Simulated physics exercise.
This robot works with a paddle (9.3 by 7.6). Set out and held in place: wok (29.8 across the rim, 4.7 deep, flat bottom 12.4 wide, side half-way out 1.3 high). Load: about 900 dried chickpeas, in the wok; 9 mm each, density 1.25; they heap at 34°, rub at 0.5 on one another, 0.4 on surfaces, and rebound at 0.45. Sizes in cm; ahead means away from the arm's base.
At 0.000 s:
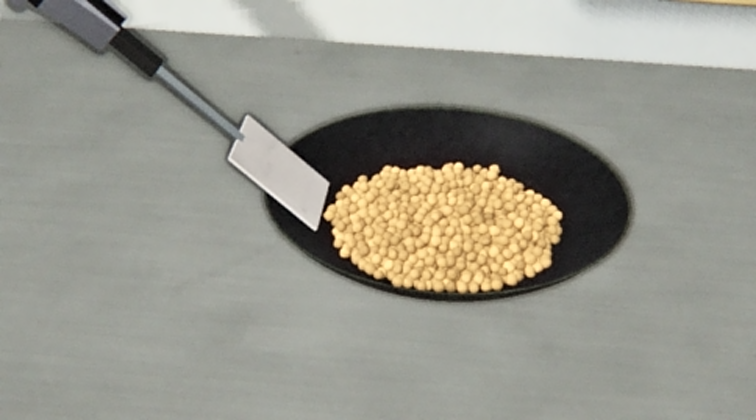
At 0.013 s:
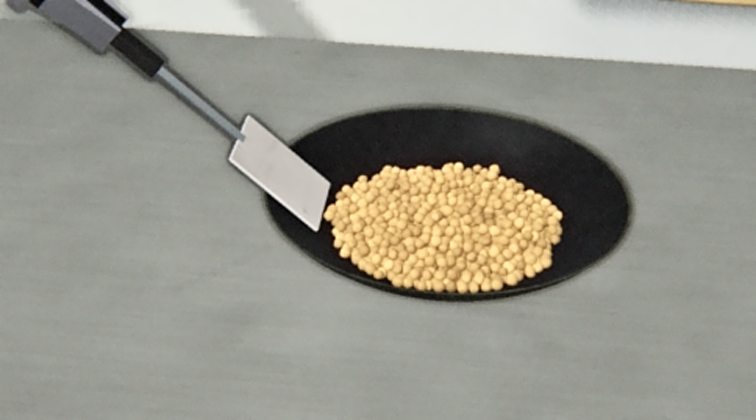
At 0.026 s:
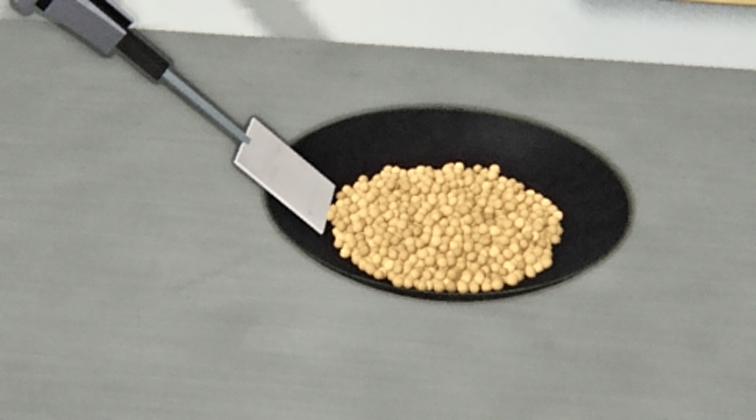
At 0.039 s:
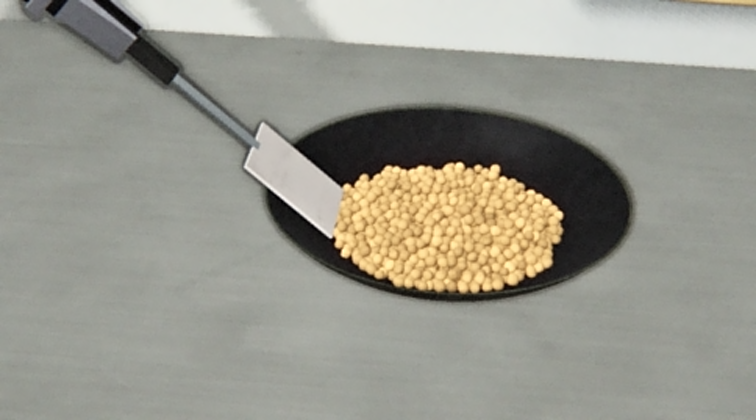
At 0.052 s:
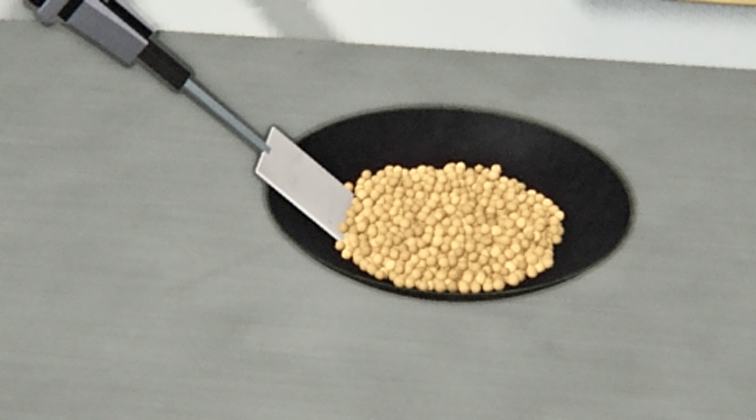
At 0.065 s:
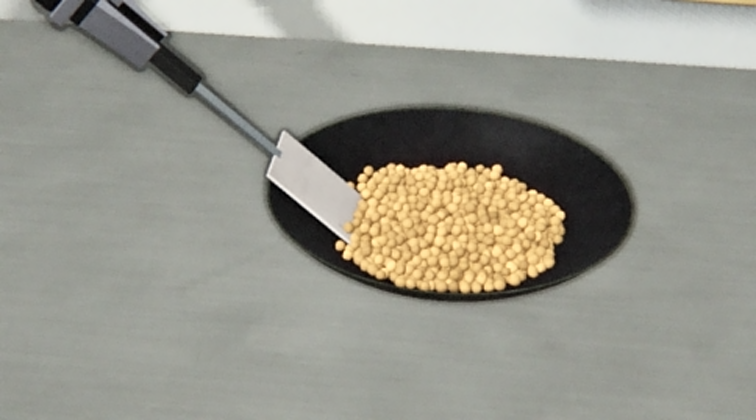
To begin with, a robot arm's flat metal paddle rests at the left side of a heap of dried chickpeas in a black wok. After barely moving, the paddle slides a short way right and slightly downward, pressing into the heap's left edge and nudging a few chickpeas, while most stay put.
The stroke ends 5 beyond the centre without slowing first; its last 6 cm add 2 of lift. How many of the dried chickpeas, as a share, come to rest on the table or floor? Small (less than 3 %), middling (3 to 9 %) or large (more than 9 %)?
On the table or floor the share is small, less than 3 %.
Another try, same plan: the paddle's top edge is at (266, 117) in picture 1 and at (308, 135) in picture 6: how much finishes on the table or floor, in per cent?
About 0 per cent.
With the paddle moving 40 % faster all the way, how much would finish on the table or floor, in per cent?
In that case some 0 per cent.
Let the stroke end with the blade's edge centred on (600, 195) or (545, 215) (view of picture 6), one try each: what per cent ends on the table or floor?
About 25 and 0 per cent.
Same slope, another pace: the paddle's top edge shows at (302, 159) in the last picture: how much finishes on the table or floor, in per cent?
Some 5 per cent.
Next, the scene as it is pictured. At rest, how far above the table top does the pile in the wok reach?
About 5.0 cm.
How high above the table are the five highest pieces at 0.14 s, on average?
Some 4 cm.
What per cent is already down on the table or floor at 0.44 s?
About 0 per cent.
By 0.14 s, sloping 41°, highest piece 4 above the table; 900 in the wok.
By 0.21 s, sloping 41°, highest piece 4 above the table; 900 in the wok.
By 0.44 s, sloping 41°, highest piece 5 above the table; 900 in the wok.
By 1.49 s, sloping 41°, highest piece 5 above the table; 900 in the wok.
Final count, 900 in the wok. That is 0 % on the table or floor.
